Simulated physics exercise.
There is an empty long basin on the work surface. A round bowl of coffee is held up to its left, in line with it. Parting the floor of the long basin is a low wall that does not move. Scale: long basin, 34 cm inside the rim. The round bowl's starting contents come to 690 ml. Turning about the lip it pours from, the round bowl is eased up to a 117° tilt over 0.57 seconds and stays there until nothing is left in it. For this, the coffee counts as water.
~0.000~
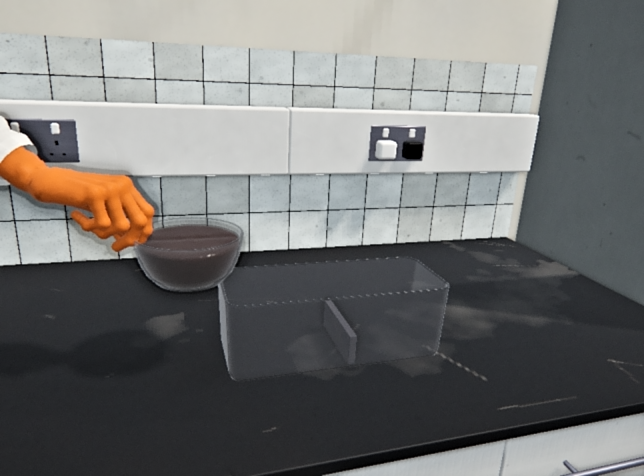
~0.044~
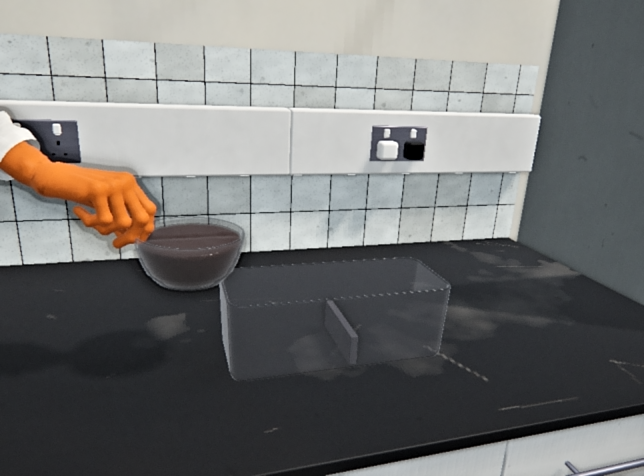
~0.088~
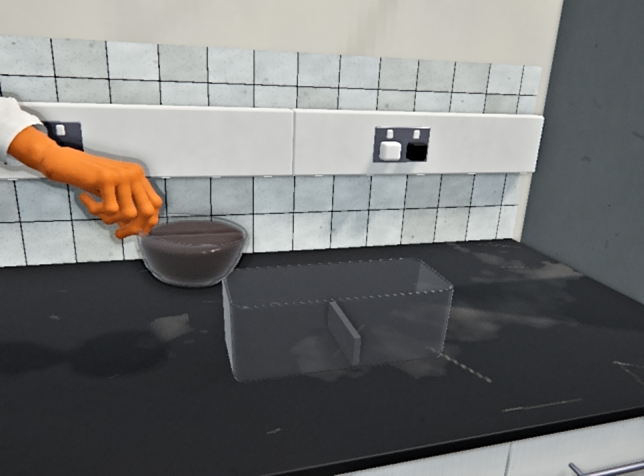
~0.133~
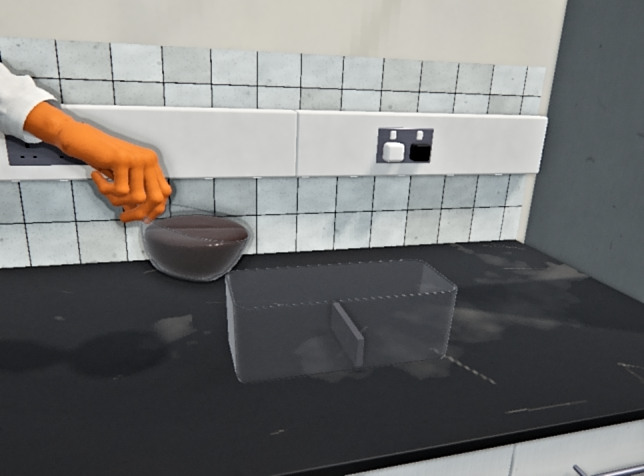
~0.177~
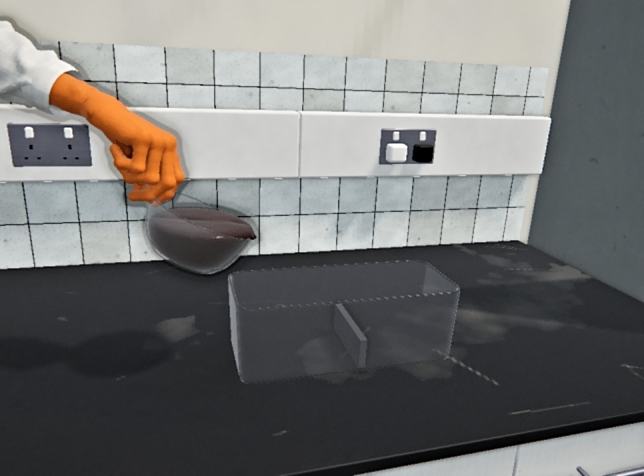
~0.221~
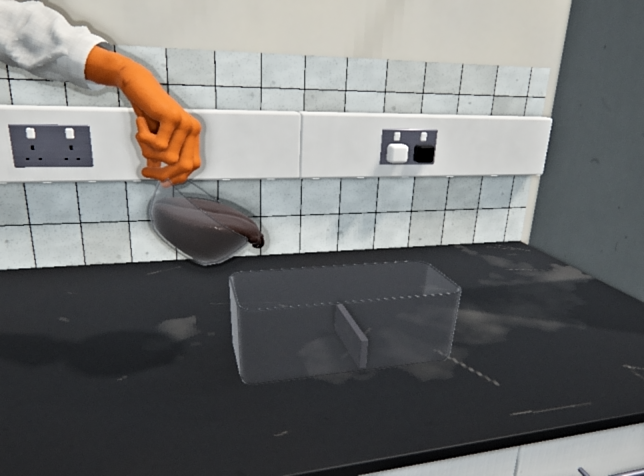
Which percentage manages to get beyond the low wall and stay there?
Beyond the low wall, roughly 9 per cent stays.
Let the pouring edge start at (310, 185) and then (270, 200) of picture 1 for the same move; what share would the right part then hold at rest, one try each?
70 per cent first, 55 per cent second.
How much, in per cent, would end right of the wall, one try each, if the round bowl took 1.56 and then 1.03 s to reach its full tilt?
Try 1: 5 %; try 2: 5 %.
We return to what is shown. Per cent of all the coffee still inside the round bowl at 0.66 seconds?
Close to 0 percent of the total.
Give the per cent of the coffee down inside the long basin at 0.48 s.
Fraction in basin: Approx. 28%.
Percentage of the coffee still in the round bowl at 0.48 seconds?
Remaining: Near 14 % of the total.
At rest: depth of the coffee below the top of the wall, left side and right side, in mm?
Left about 24 mm, while the right is about 46 mm.
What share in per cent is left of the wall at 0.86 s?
Reading: Approx. 76 per cent.
After 0.48 s the tilt is 109° and 14 per cent is still to pour, 28 is left of the wall and 0 right of it.
After 0.66 s the tilt is 117° and 0 per cent is still to pour, 88 is left of the wall and 4 right of it.
After 0.86 s the tilt is 117° and 0 per cent is still to pour, 77 is left of the wall and 8 right of it.
After 1.07 s the tilt is 117° and 0 per cent is still to pour, 80 is left of the wall and 9 right of it.
In the end 80 per cent lies left of the wall, 9 right of it and 11 outside.
